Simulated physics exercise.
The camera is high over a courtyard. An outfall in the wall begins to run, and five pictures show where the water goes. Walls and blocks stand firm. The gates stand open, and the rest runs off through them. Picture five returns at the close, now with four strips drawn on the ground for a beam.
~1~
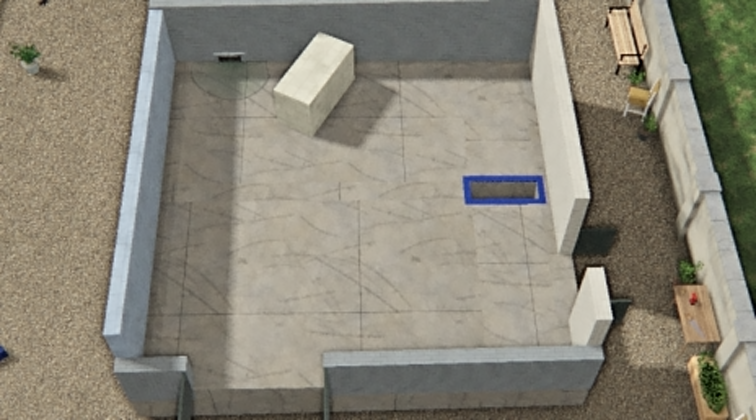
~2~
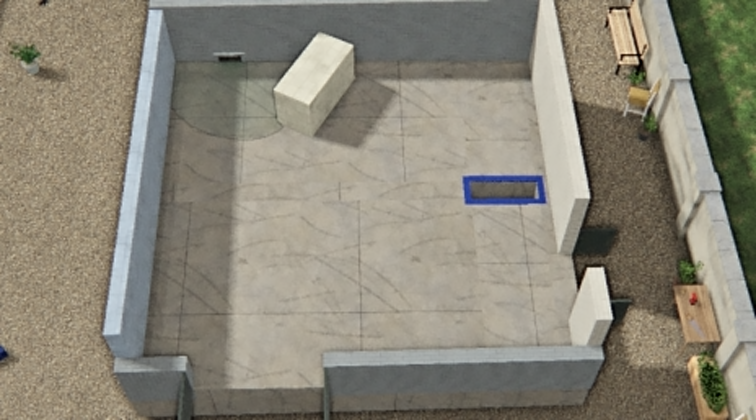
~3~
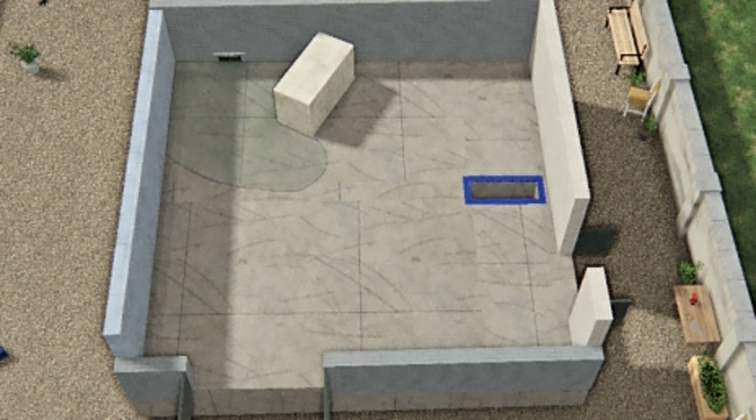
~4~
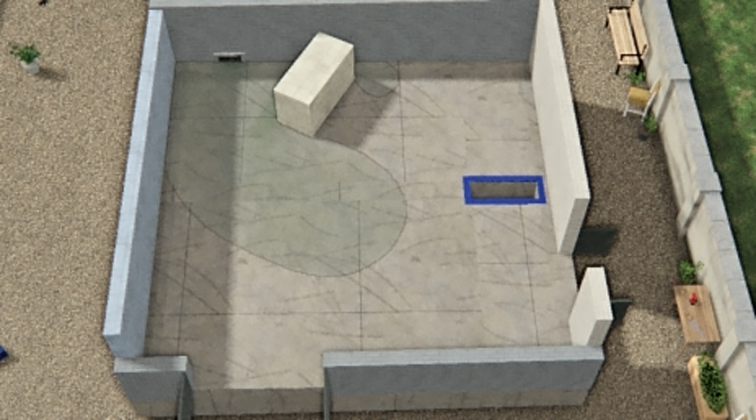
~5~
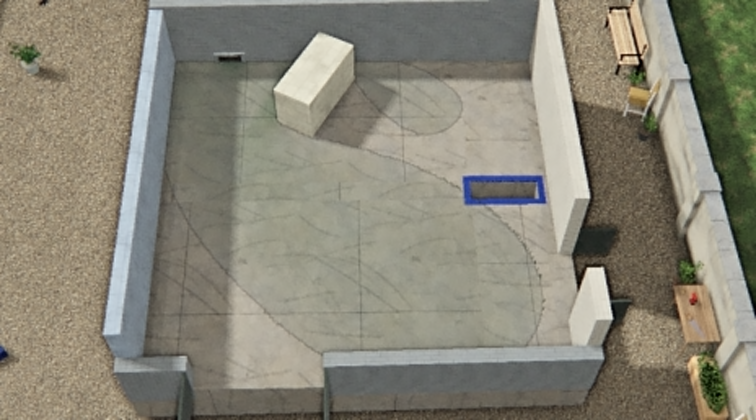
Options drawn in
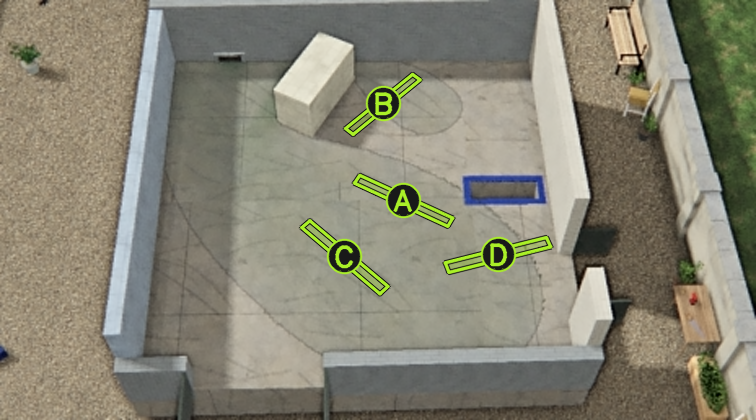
Shallow water spreading from the upper left across a walled courtyard, passing a pale block and surrounding a still-dry blue-edged drain.
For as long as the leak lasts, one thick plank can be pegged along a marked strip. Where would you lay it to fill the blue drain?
Choose D.
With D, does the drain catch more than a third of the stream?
No.
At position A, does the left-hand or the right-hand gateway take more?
The right gate.
In lime, A from (357, 179) to (450, 222); B from (349, 131) to (416, 77); C from (305, 224) to (384, 290); D from (447, 267) to (548, 242).
With A, about 6 % of the stream goes into the blue drain, about 94 % out by the gates.
With B, about 5 % of the stream goes into the blue drain, about 95 % out by the gates.
With C, about 6 % of the stream goes into the blue drain, about 94 % out by the gates.
With D, about 21 % of the stream goes into the blue drain, about 79 % out by the gates.
